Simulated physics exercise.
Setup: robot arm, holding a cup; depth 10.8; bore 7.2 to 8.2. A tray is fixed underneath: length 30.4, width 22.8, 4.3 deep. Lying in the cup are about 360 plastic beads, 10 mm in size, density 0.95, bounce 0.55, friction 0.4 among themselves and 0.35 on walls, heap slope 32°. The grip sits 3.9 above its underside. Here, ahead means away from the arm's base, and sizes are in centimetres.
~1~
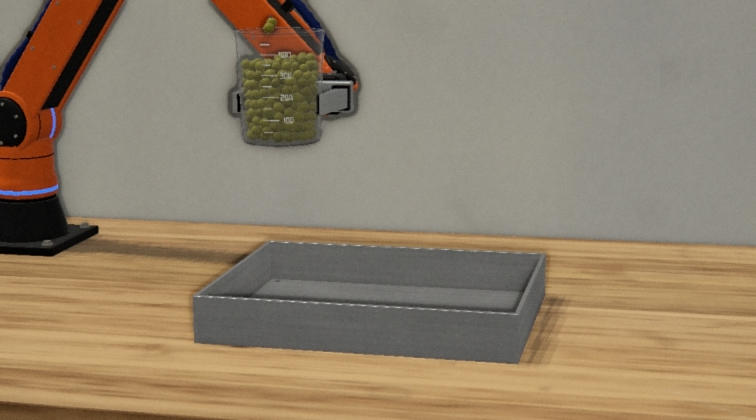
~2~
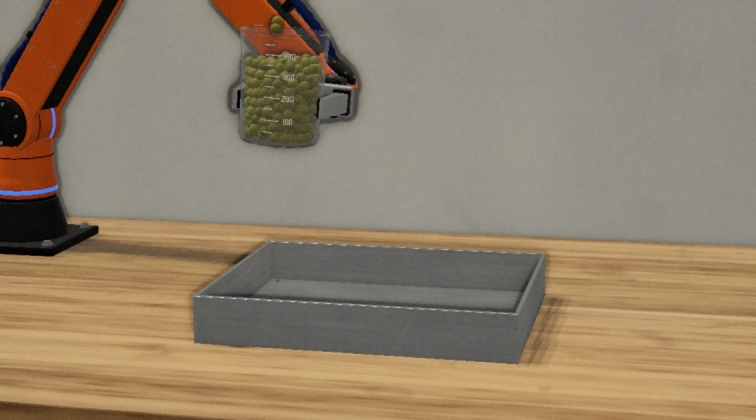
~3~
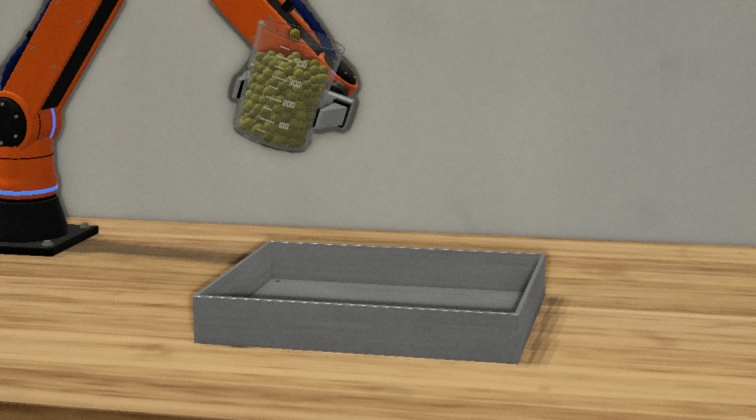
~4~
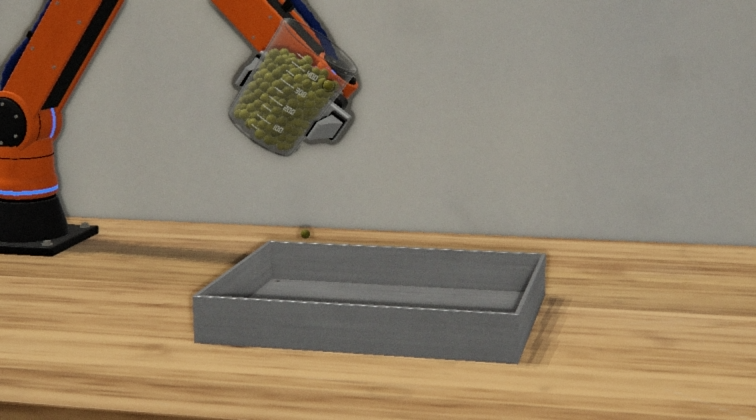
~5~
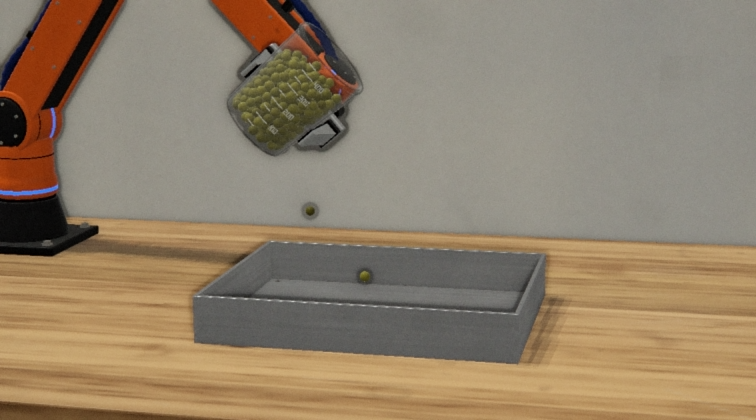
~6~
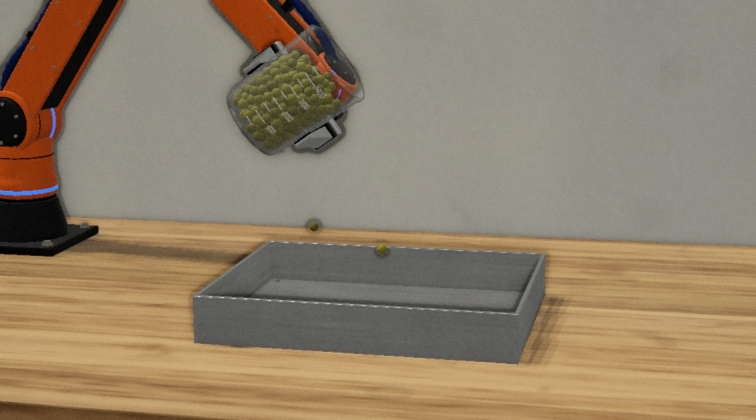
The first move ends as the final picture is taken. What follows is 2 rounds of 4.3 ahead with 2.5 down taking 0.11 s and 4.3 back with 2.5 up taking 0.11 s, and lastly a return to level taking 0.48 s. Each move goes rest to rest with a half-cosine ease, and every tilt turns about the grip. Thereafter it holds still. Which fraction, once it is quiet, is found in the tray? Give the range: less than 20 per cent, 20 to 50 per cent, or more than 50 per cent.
The share is less than 20 per cent.
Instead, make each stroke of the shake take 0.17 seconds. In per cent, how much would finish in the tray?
It would come to roughly 5 %.
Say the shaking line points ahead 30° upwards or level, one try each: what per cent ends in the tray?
I'd say close to 45 percent for the first and close to 25 percent for the second.
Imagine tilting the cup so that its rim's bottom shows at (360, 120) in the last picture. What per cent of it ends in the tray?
Roughly 30 percent, give or take.
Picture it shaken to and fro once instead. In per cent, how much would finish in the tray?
Roughly 5 in a hundred.
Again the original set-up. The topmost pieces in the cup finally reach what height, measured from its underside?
The top sits some 10.0 cm up.
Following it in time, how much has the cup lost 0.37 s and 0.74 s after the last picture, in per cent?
Roughly 5, then 15.
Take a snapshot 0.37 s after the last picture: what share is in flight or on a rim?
Reading at that time: Some 3 per cent.
Then, 0.37 s later, tilted 55° forward, highest piece 24 above the table; 334 in the cup, 13 in the tray, 1 on the table or floor, 12 in flight or on a rim.
Then, 0.74 s later, tilted 18° forward, highest piece 27 above the table; 314 in the cup, 43 in the tray, 3 on the table or floor.
Then, 1.12 s later, level, highest piece 28 above the table; 314 in the cup, 43 in the tray, 3 on the table or floor.
Then, 2.17 s later, level, highest piece 28 above the table; 314 in the cup, 43 in the tray, 3 on the table or floor.
At rest, 314 in the cup, 43 in the tray, 3 on the table or floor. That is 12 % in the tray.
